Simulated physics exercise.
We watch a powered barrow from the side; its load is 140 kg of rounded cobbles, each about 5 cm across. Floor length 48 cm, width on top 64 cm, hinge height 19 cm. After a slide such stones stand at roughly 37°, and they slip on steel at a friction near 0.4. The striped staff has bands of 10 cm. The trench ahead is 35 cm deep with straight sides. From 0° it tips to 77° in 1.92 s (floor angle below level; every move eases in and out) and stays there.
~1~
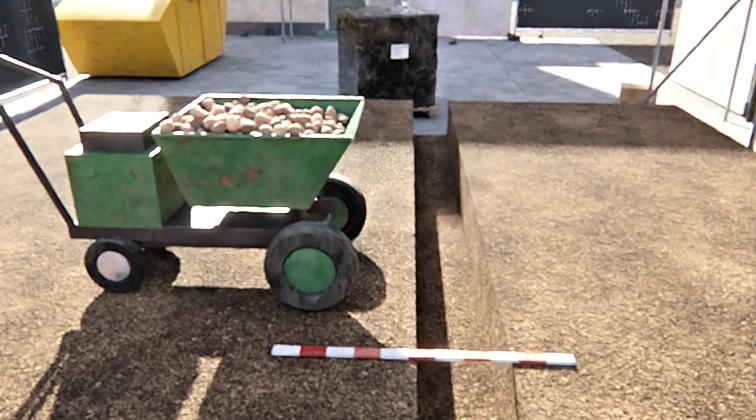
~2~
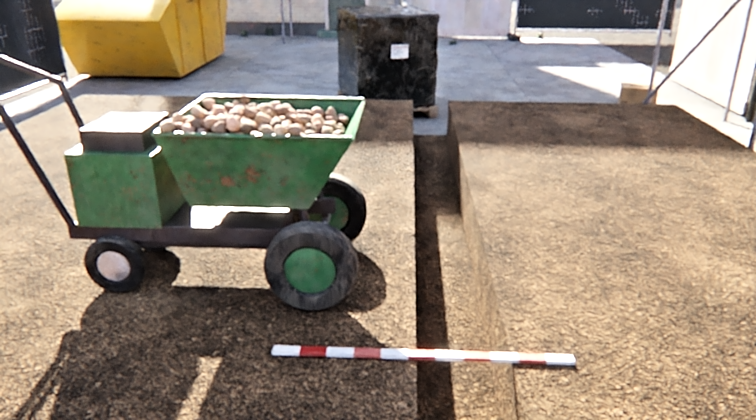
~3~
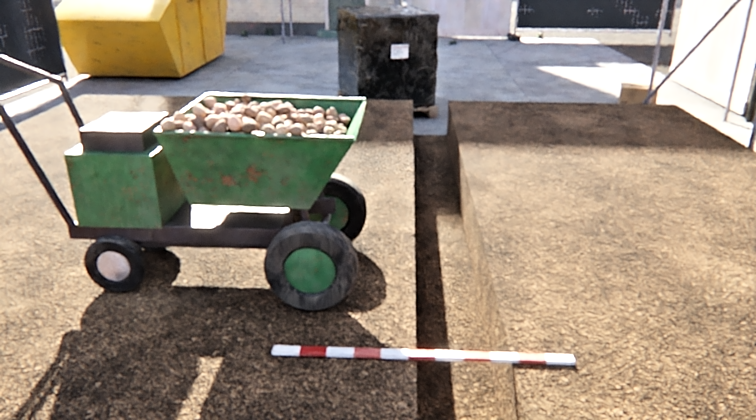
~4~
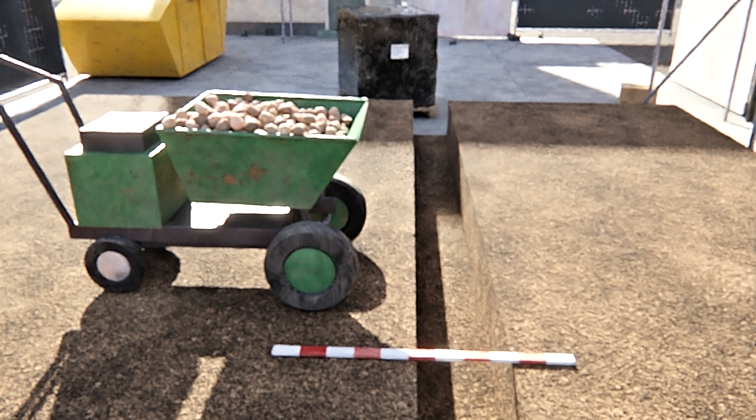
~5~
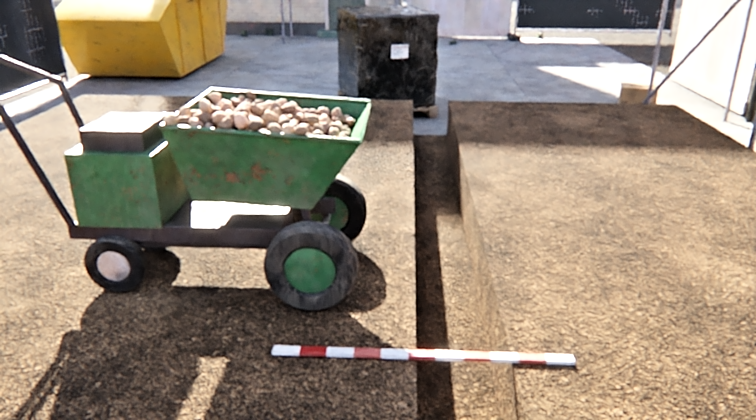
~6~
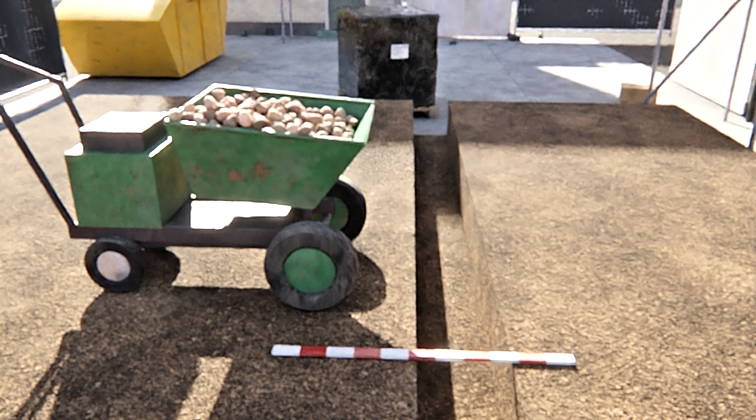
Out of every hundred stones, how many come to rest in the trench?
Roughly 76 per cent ends in the trench.
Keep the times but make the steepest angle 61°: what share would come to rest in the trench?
In that case some 40 per cent.
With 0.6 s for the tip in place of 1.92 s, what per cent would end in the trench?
In that case some 45 per cent.
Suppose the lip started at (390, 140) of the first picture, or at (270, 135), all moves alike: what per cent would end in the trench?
First some 40, then 80 per cent.
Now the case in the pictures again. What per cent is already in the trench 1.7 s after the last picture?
About 35 per cent by then.
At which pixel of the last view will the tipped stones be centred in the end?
Around (468, 323).
Then, 1.1 s after the last picture the floor is at 65°, 93 % in the tray, 6 % in the trench, 1 % past the trench; the foremost stones are at (497, 275).
Then, 1.7 s after the last picture the floor is at 77°, 40 % in the tray, 37 % in the trench, 23 % past the trench; the foremost stones are at (613, 281).
Then, 2.1 s after the last picture the floor is at 77°, 20 % in the tray, 55 % in the trench, 25 % past the trench; the foremost stones are at (651, 271).
Then, 4.0 s after the last picture the floor is at 77°, 0 % in the tray, 76 % in the trench, 24 % past the trench; the foremost stones are at (664, 277).
